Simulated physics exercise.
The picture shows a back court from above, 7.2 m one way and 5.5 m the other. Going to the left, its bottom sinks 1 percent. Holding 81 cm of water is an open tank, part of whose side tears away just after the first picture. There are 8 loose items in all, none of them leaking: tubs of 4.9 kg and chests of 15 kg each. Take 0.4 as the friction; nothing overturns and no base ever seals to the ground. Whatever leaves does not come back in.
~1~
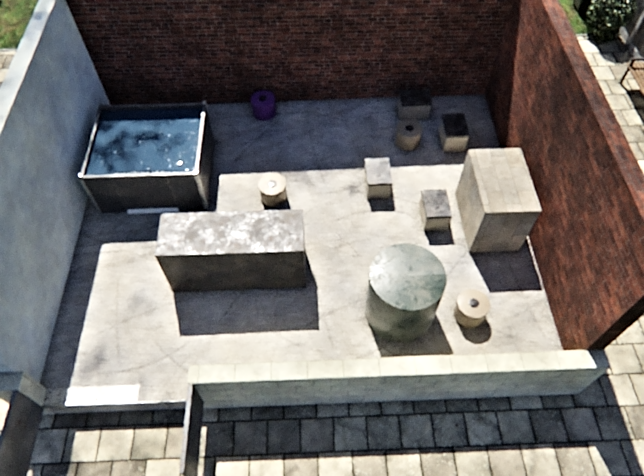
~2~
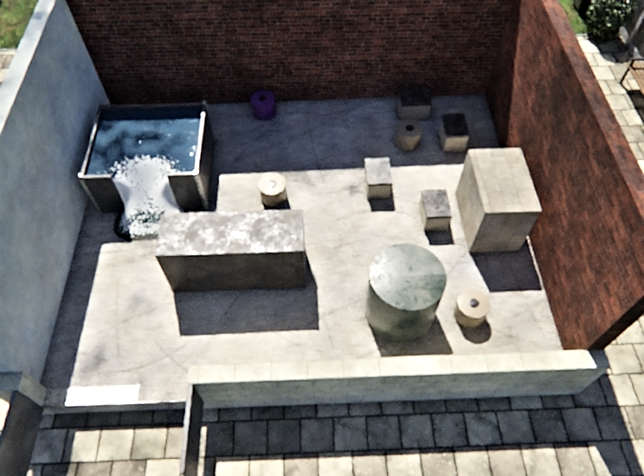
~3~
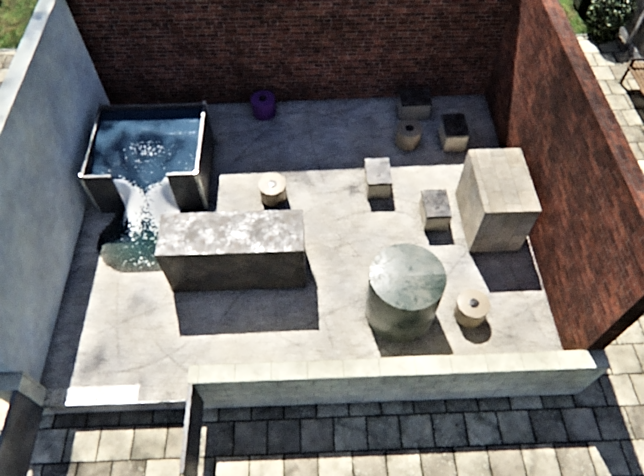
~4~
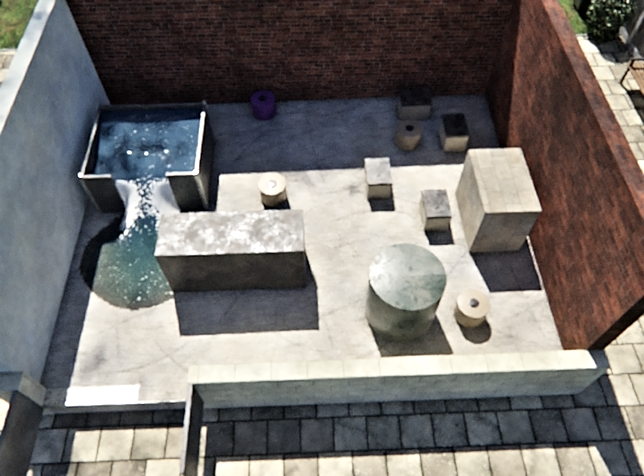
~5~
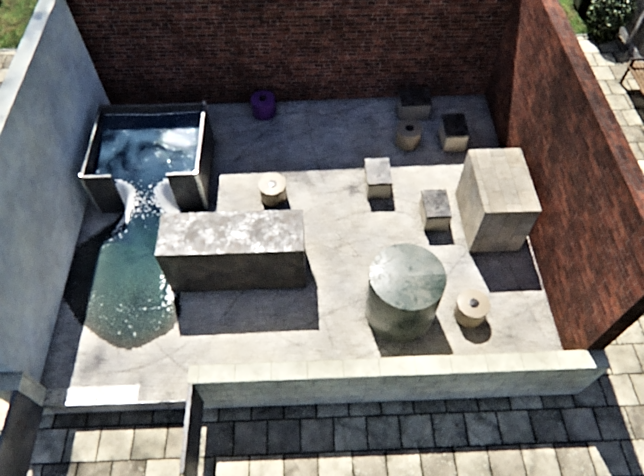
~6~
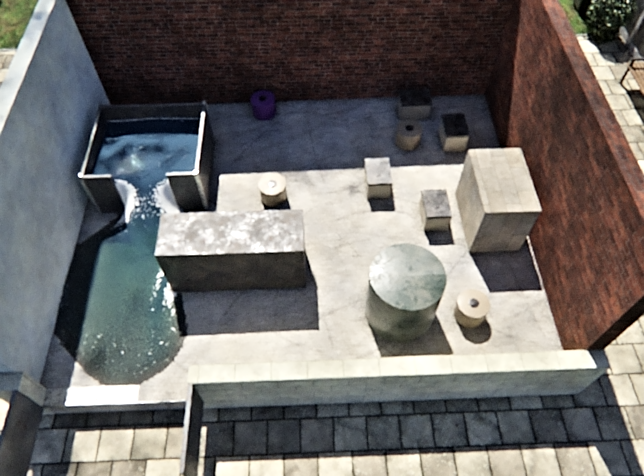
Water bursts through the near side of an open tank at the upper left of a walled court, seen from high above by a still camera. A purple tub sits by the dark brick back wall, with pale and grey blocks, a large greenish-grey cylinder and small tubs standing to the right. The water spreads toward the viewer between the left wall and a long block, while the tubs and chests stay still.
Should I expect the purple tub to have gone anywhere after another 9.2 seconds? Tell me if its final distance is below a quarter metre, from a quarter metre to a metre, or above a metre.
Its final distance is below a quarter metre.
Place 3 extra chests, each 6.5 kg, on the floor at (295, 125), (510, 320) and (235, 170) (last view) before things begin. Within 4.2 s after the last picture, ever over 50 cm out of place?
One by one: Below the mark, below the mark, below the mark.
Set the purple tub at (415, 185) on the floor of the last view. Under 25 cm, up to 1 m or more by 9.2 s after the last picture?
It hardly budges.
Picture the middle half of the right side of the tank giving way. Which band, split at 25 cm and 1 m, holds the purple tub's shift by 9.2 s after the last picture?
Well, the purple tub is flushed away.
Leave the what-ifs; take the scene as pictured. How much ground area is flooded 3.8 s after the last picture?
At that time the wet patch spans about 24 m2.
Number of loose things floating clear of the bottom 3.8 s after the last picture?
The number is 0.
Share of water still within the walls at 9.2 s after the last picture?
Around 32 % of the water.
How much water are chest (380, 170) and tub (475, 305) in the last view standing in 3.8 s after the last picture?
About 2 and 1 cm.
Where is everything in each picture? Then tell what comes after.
In the first frame, the purple tub at (263, 99) rests on the ground; water covers 2.6 m2; 0 of 8 have shifted.
In the second frame, the purple tub at (263, 99) rests on the ground; water covers 3.2 m2; 0 of 8 have shifted.
In the third frame, the purple tub at (263, 99) rests on the ground; water covers 4.1 m2; 0 of 8 have shifted.
In the fourth frame, the purple tub at (263, 99), on the bottom; 5.0 m2 under water; 0 of 8 have shifted.
In the fifth frame, the purple tub at (263, 99) rests on the ground; water covers 6.1 m2; 0 of 8 have shifted.
In the sixth frame, the purple tub at (263, 99) rests on the ground; 7.4 m2 under water; 0 of 8 have shifted.
Then, 1.2 s after the last picture the purple tub is near (263, 99), 0.0 m from its start, aground; 0 of 8 are out; 0 afloat.
Then, 3.8 s after the last picture the purple tub is near (263, 99), 0.0 m from its start, aground; 0 of 8 are out; 0 afloat.
Then, 6.2 s after the last picture the purple tub is near (263, 99), 0.0 m from its start, aground; 0 of 8 are out; 0 afloat.
Then, 9.2 s after the last picture the purple tub is near (263, 99), 0.0 m from its start, aground; 0 of 8 are out; 0 afloat.
